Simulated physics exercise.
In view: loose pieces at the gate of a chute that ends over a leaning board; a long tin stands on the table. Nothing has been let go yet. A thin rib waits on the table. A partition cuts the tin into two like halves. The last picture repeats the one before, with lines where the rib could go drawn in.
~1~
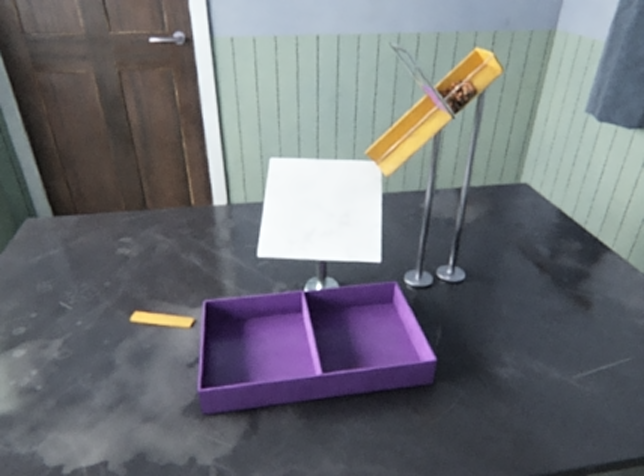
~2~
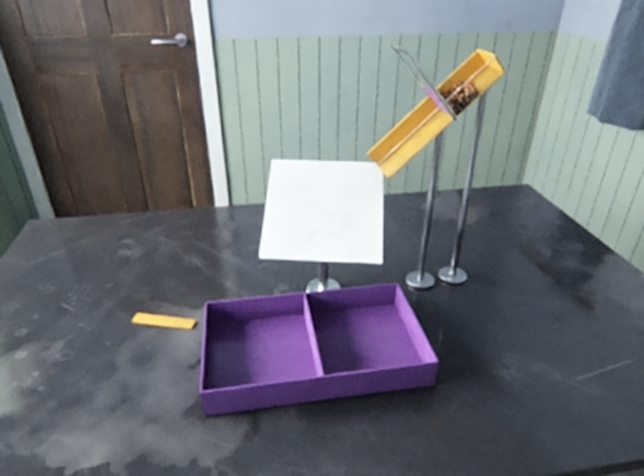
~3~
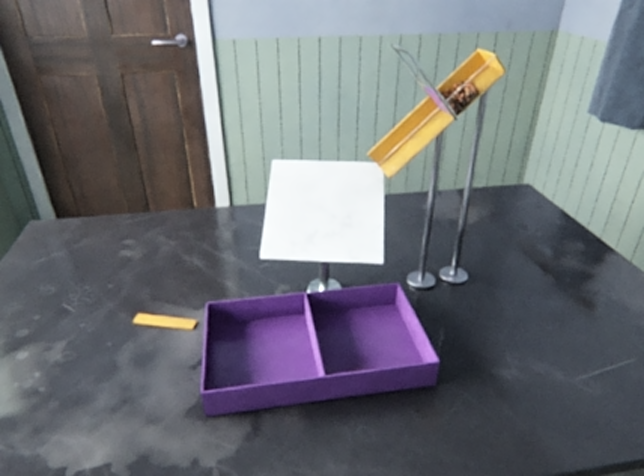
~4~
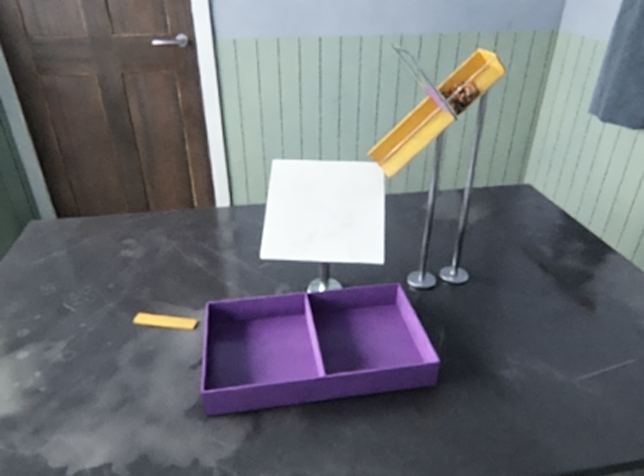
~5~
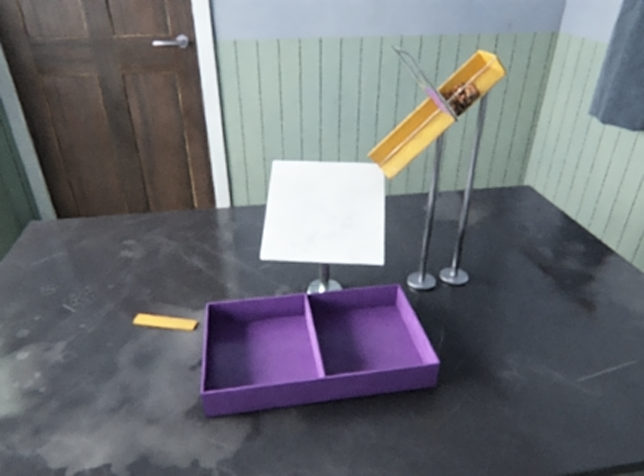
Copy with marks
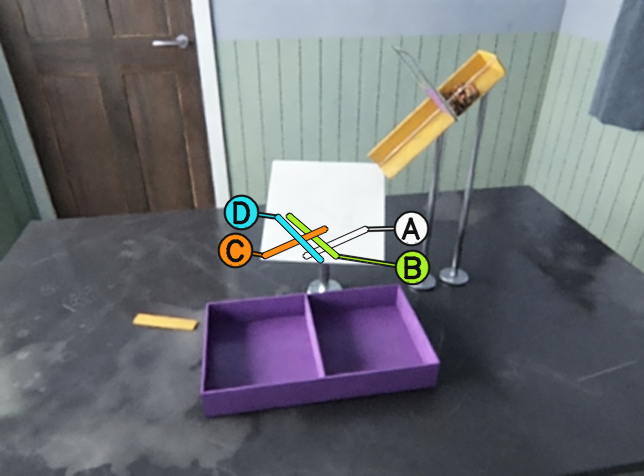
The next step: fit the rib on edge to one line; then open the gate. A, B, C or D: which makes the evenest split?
C is best.
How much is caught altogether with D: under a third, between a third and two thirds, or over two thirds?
Over two thirds.
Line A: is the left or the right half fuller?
Left.
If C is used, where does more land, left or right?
The left half.
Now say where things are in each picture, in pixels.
The first picture shows load behind the gate near (451, 98), cereal balls; lip of the chute near (382, 172), sloping fairly steeply.
The second picture shows middle of the board near (324, 208), tilted fairly steeply; middle of its low edge near (320, 260); of its high edge near (327, 161).
The third picture shows front corners of the tin near (202, 392) and (439, 362); front end of its middle wall near (325, 376); gate still shut near (434, 94).
The fourth picture shows middle of the load near (454, 99); lip near (385, 173).
The fifth picture shows middle of the load near (454, 100); lip near (385, 174).
On the marked copy, line A from (365, 229) to (306, 255); line B from (289, 216) to (336, 255); line C from (324, 229) to (264, 255); line D from (277, 217) to (320, 260).
With A, of what is caught, all but a few in the left half, only a few in the right.
With B, of what is caught, only a few in the left half, all but a few in the right.
With C, of what is caught, close to two thirds in the left half, close to a third in the right.
With D, of what is caught, a small share in the left half, all but a few in the right.
